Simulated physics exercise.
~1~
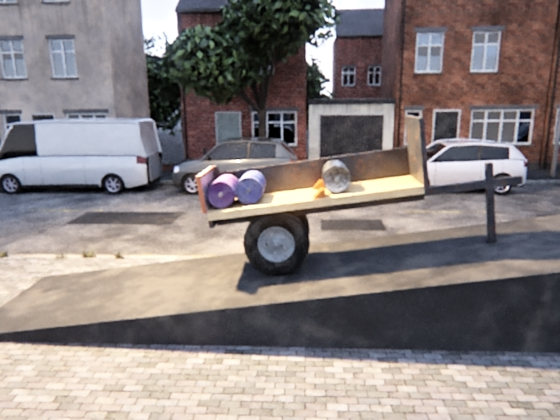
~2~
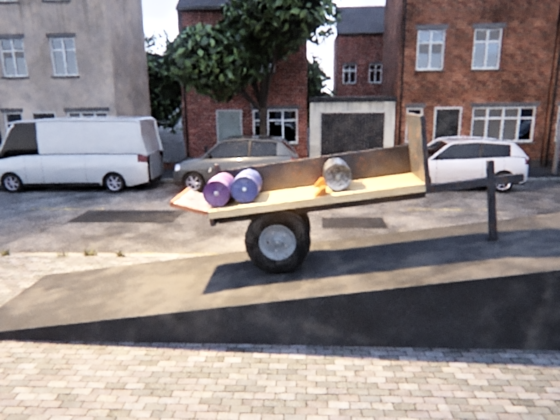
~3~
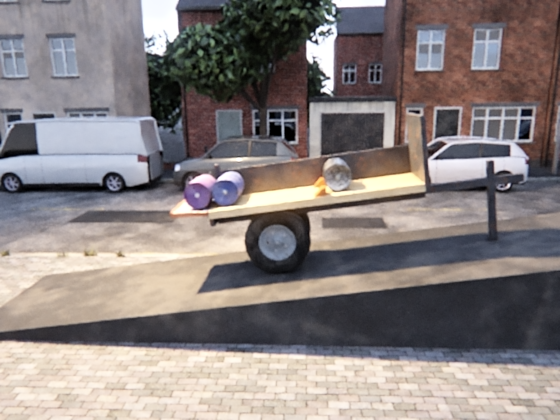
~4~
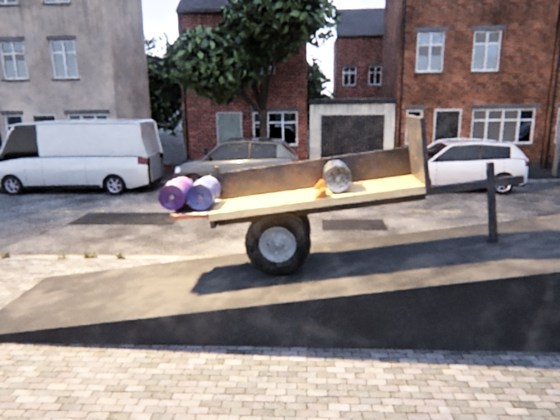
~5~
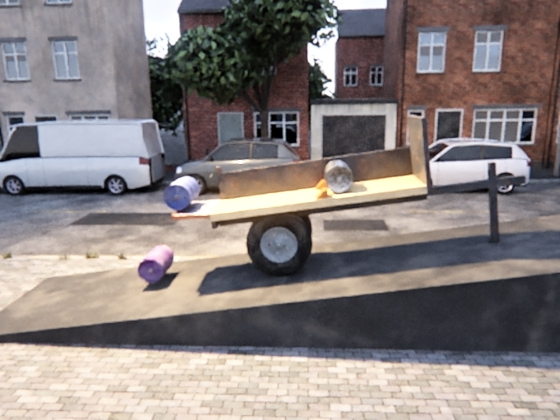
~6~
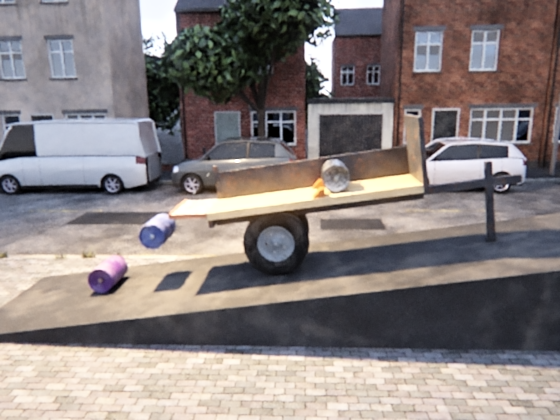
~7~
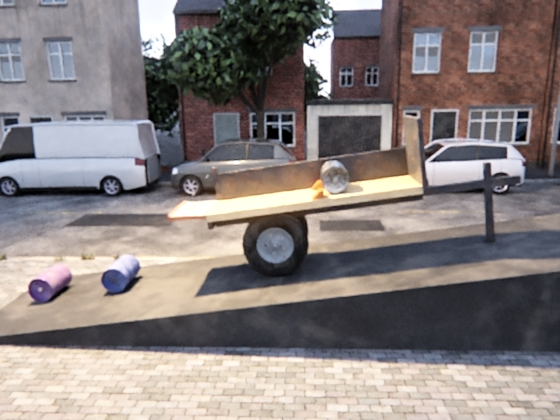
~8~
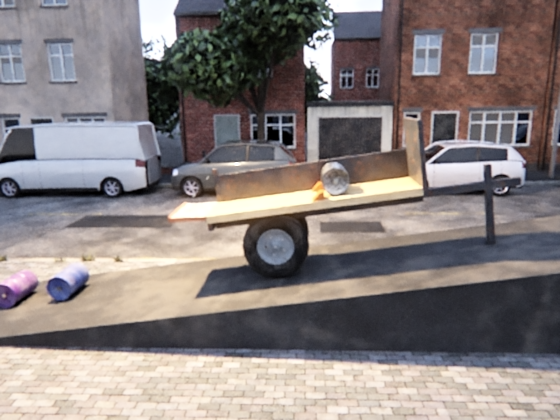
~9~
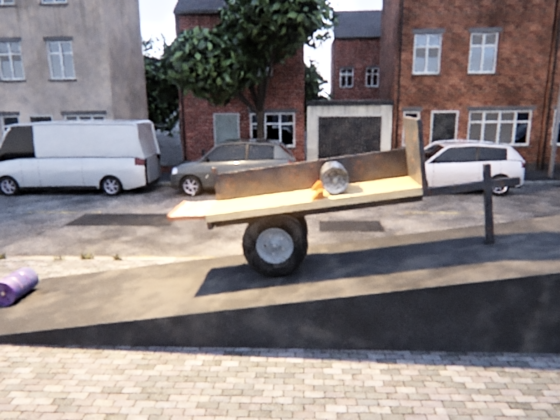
A purple keg and a blue one rolled left down the sloping bed of a parked trailer as its tailgate dropped, fell off onto the ramp and kept rolling left until only the purple one showed, while a grey keg stayed against the orange chock.
